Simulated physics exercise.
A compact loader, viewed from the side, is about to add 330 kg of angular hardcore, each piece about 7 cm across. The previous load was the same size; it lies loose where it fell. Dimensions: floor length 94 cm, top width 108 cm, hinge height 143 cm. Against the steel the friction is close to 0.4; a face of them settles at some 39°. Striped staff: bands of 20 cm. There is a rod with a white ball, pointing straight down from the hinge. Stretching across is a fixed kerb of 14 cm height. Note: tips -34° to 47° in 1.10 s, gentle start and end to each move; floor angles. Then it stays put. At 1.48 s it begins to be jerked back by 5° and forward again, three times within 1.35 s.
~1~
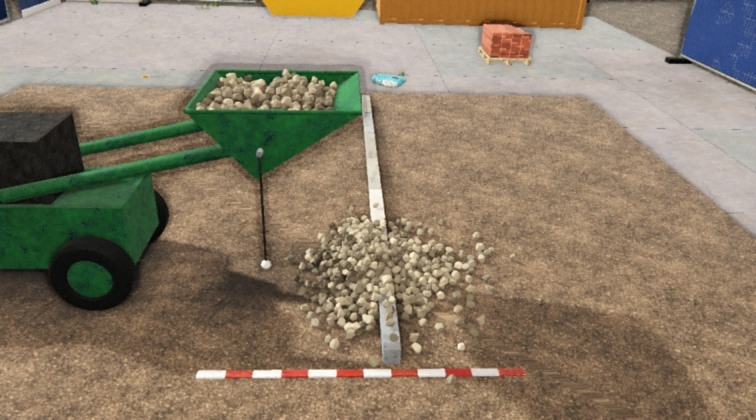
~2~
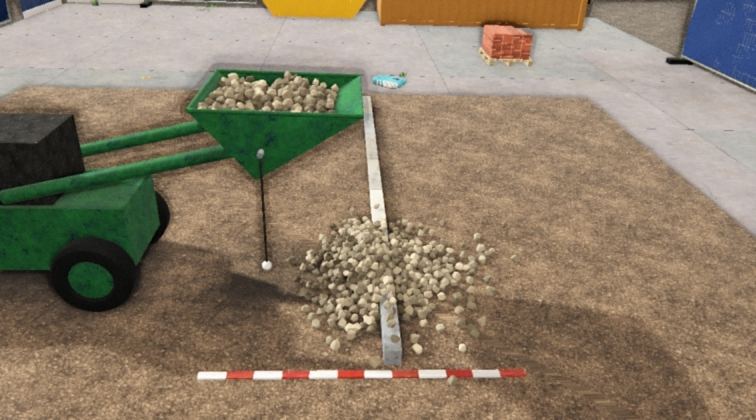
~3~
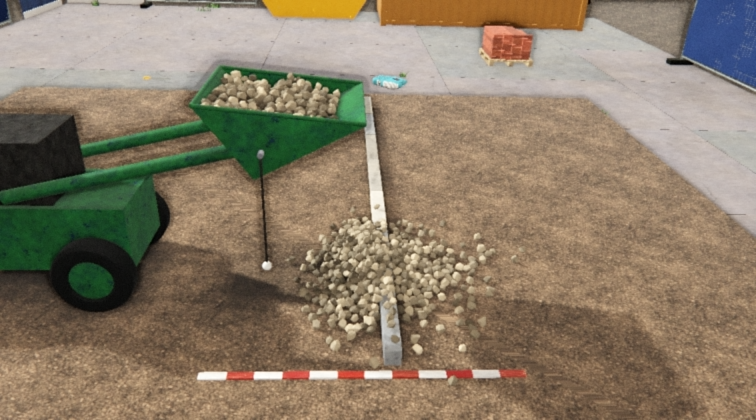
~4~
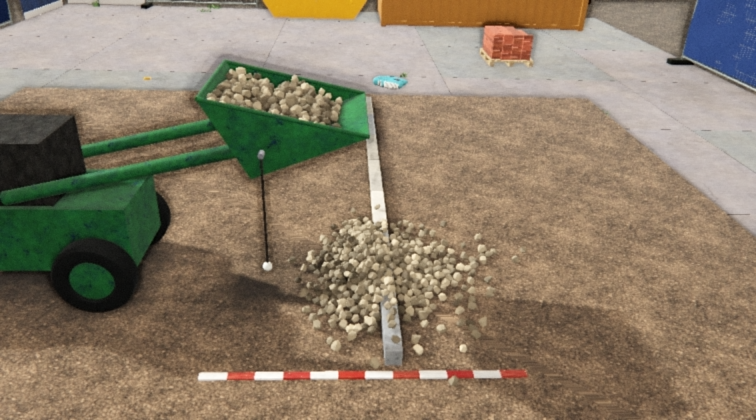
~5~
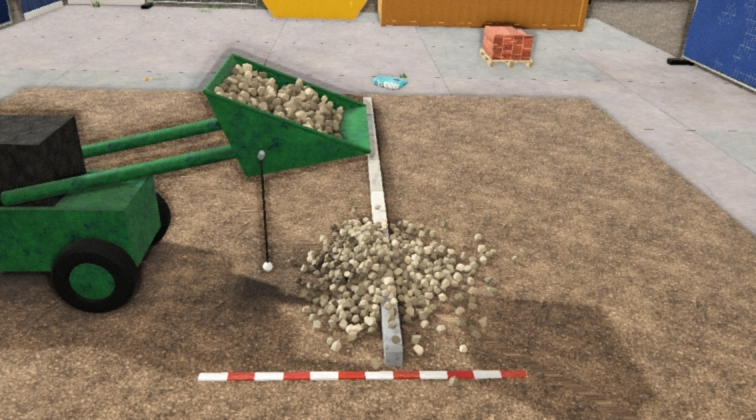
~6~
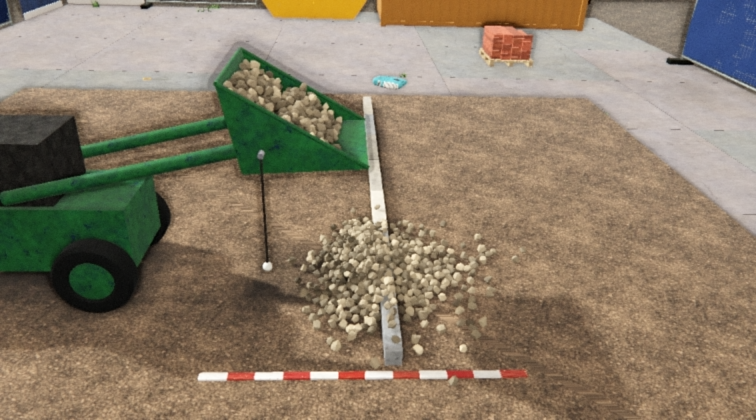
At first, a green loader on the left holds a raised bucket of pale stones nearly level above bare ground, beside a loose heap lying across a kerb. The bucket then tilts forward, slowly and then faster, its right lip dropping and its back rising, while the stones stay inside and the heap lies still.
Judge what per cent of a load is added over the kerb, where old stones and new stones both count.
The amount added is about 38 per cent of a load.
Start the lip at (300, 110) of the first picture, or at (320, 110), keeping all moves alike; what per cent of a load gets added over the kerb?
Around 0 percent, then around 5 percent.
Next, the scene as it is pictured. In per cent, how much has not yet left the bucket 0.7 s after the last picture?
About 60 percent is still in there.
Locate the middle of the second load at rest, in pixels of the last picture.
I'd point to about (366, 261).
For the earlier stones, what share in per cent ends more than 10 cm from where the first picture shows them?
5 %.
Then, 0.4 s after the last picture the floor is at 34°; in per cent of one load, 100 in the bucket, 66 on this side of the kerb, 34 over the kerb; the foremost stones are at (493, 252).
Then, 0.7 s after the last picture the floor is at 47°; in per cent of one load, 58 in the bucket, 108 on this side of the kerb, 34 over the kerb; the foremost stones are at (493, 252).
Then, 2.8 s after the last picture the floor is at 47°; in per cent of one load, 0 in the bucket, 128 on this side of the kerb, 72 over the kerb; the foremost stones are at (516, 271).
Then, 5.4 s after the last picture the floor is at 47°; in per cent of one load, 0 in the bucket, 128 on this side of the kerb, 72 over the kerb; the foremost stones are at (516, 271). Net gain over the kerb, 38.
